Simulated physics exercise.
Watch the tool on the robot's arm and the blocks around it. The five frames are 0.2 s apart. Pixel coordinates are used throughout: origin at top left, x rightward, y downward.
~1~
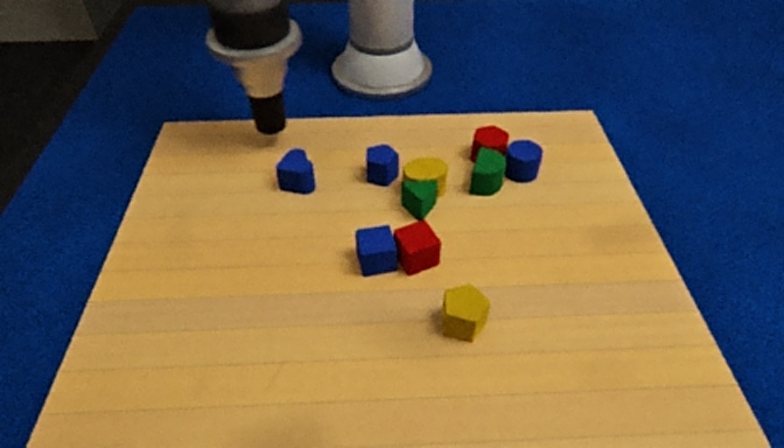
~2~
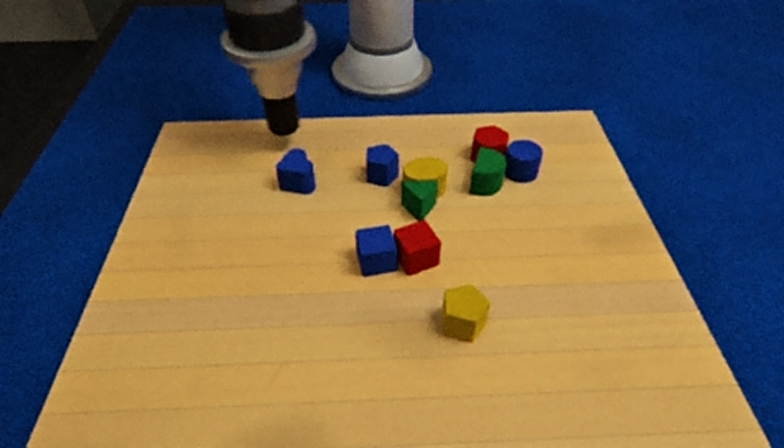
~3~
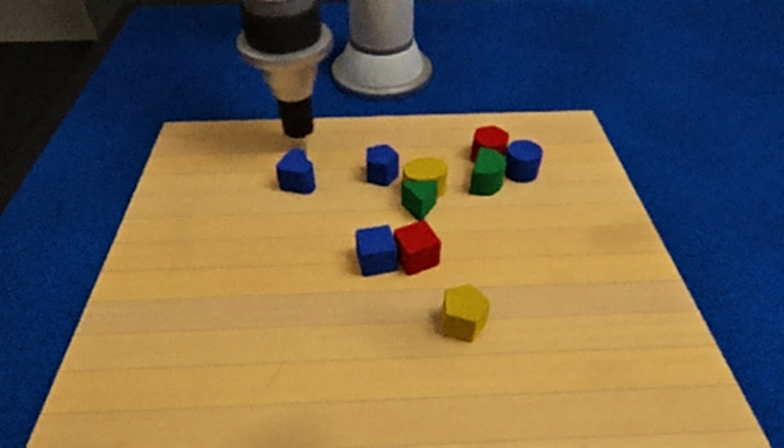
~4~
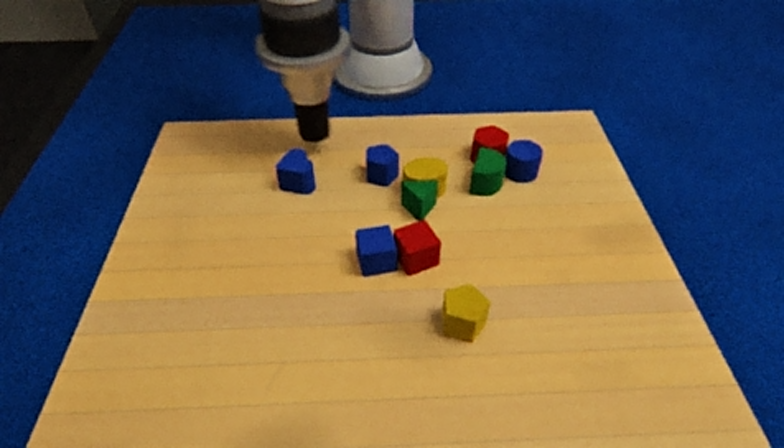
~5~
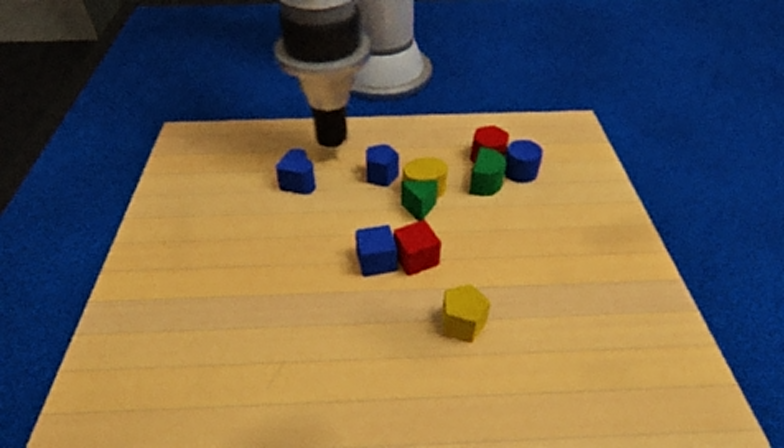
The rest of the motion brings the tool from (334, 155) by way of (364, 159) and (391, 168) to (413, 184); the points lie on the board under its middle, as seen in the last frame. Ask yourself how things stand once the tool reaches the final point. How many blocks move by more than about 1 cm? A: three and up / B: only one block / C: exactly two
Letter A.
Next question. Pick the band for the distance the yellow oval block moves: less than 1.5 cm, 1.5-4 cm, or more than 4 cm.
The block winds up 1.5 to 4 cm from where it is now.
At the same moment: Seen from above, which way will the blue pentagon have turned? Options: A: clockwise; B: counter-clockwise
(A)
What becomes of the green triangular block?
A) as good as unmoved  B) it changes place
I'll go with B - it changes place.
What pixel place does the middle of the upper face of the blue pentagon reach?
Expect it around (399, 180).
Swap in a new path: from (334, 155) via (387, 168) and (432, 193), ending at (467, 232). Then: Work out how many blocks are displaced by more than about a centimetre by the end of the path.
My forecast: 3 or more.
On the path given first. One third of the way, tool (363, 142); nothing pushed yet.
Two thirds of the way, tool (391, 152); blue pentagon (394, 166), turned 15° clockwise; green triangular block (424, 192), turned 20° clockwise; yellow oval block (431, 171), turned 15° anticlockwise.
At the end, tool (413, 167); blue heart unmoved; blue pentagon (399, 180), turned 55° clockwise; green triangular block (426, 199); yellow oval block (439, 178), turned 35° anticlockwise.
